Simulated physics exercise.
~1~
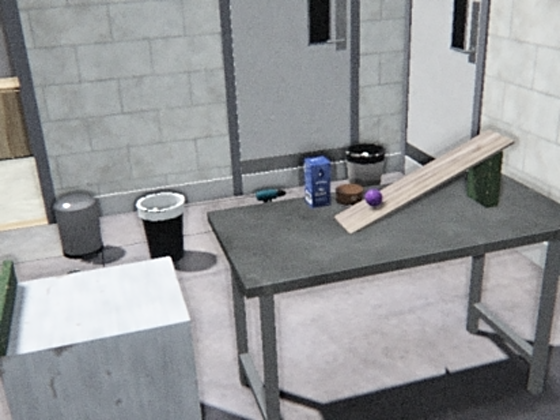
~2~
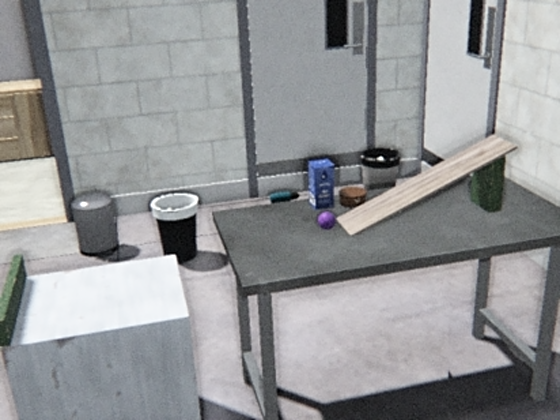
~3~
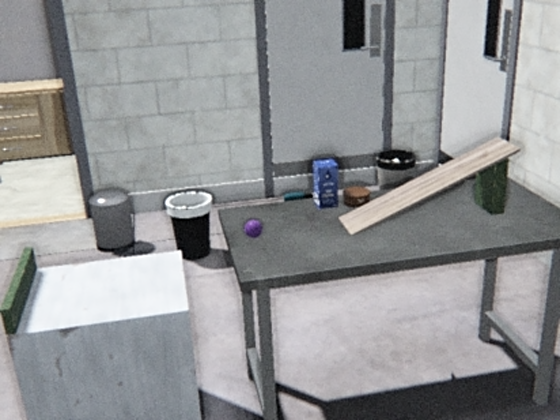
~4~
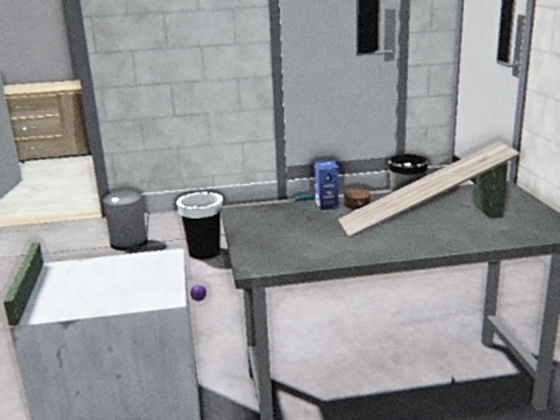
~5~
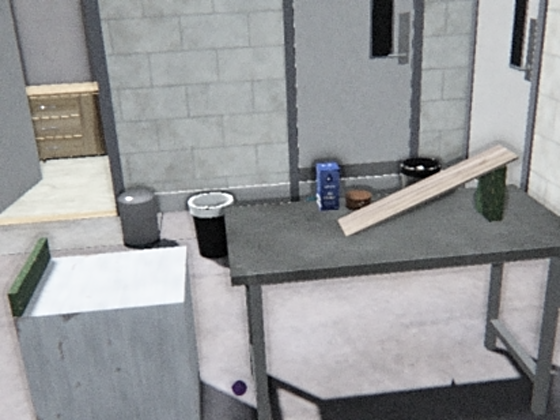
We see a purple onion roll off a wooden ramp propped on a grey table, cross the tabletop to the left past a blue carton and brown tub, and drop over the edge, falling into the gap before the lower white-topped cabinet without reaching it.
